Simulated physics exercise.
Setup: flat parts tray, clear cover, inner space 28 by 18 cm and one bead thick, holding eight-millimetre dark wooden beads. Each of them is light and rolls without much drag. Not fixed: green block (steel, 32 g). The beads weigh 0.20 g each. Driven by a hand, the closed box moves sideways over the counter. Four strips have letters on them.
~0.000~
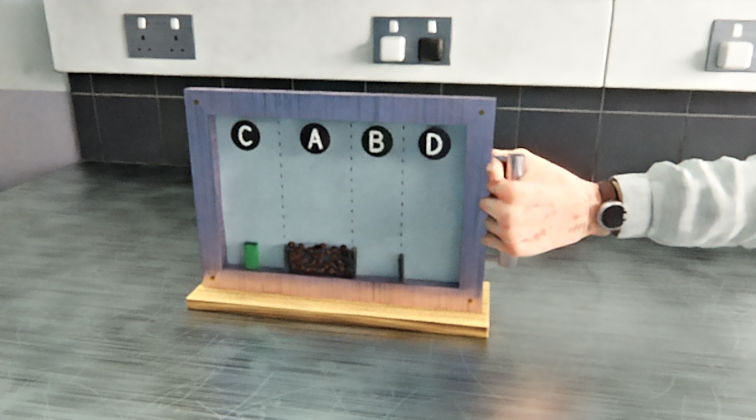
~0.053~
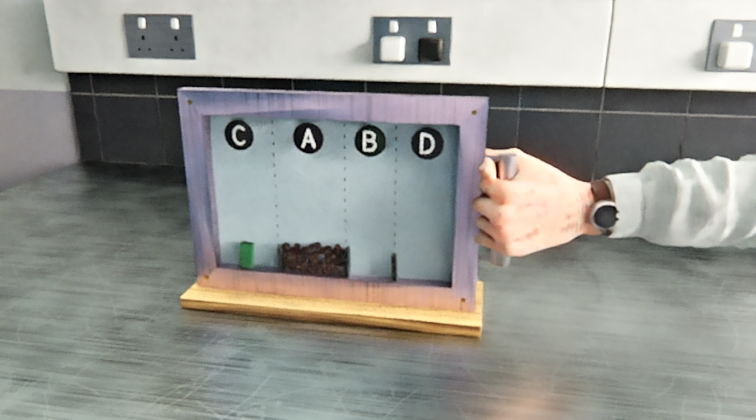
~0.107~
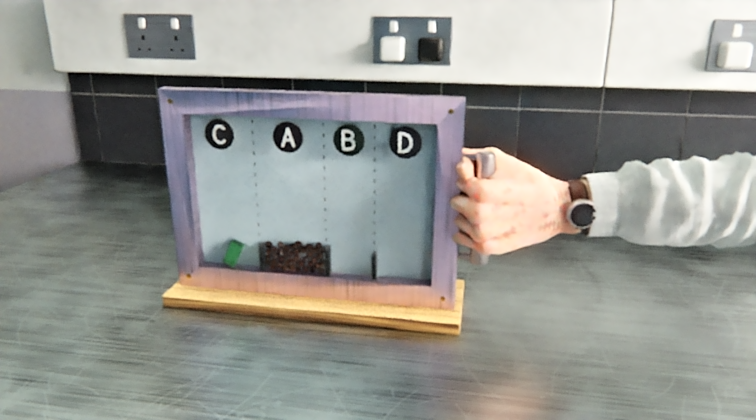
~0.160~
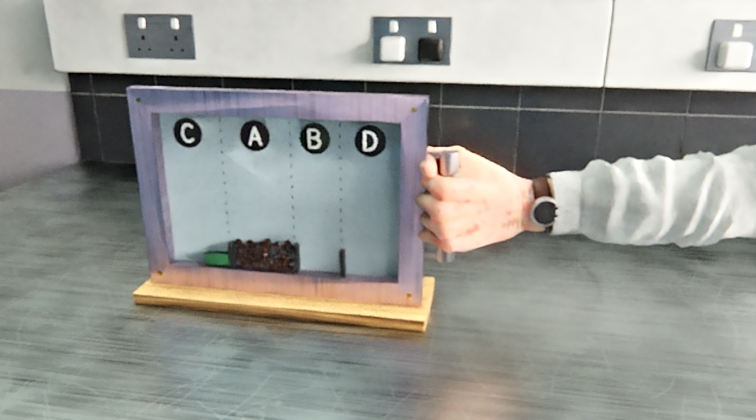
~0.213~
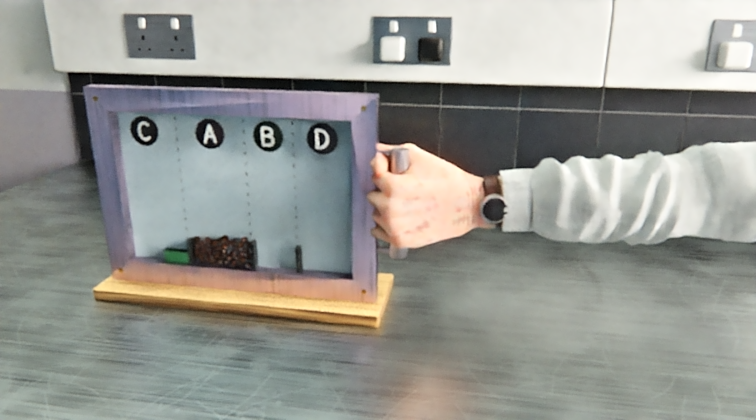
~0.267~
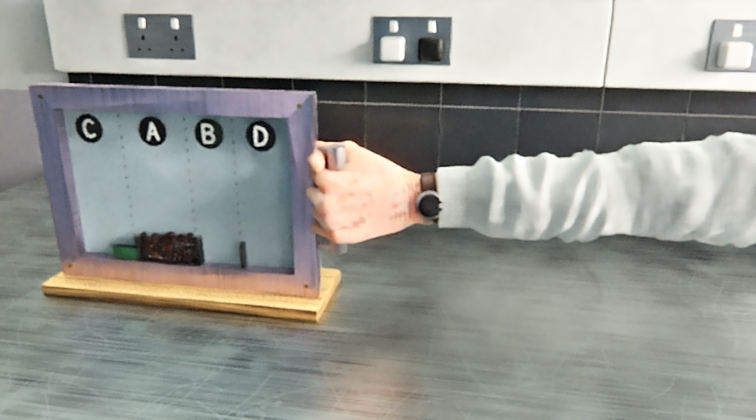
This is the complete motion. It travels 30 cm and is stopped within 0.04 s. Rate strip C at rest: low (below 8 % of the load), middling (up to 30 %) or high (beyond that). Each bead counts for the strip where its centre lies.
Strip C middling.
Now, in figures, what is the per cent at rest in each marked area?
Strip A: 75; strip B: 0; strip C: 25; strip D: 0.
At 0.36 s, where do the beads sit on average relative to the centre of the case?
Left: About 3 cm; below: About 7 cm.
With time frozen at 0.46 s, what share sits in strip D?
Share: Near 0 %.
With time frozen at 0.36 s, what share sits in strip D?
About 0 percent.
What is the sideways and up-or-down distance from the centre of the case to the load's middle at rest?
Left: About 5 cm; below: About 8 cm.
After 0.36 s, it is 30 cm to the left; the beads' middle is 3 cm left of and 7 cm below the centre; A 100 %.
After 0.46 s, it is 30 cm to the left; the beads' middle is 5 cm left of and 7 cm below the centre; A 75 %, C 25 %.
After 0.61 s, it is 30 cm to the left; the beads' middle is 5 cm left of and 8 cm below the centre; A 75 %, C 25 %.
Settled by 1.2 s, it is 30 cm to the left; A 75 %, B 0 %, C 25 %, D 0 %.
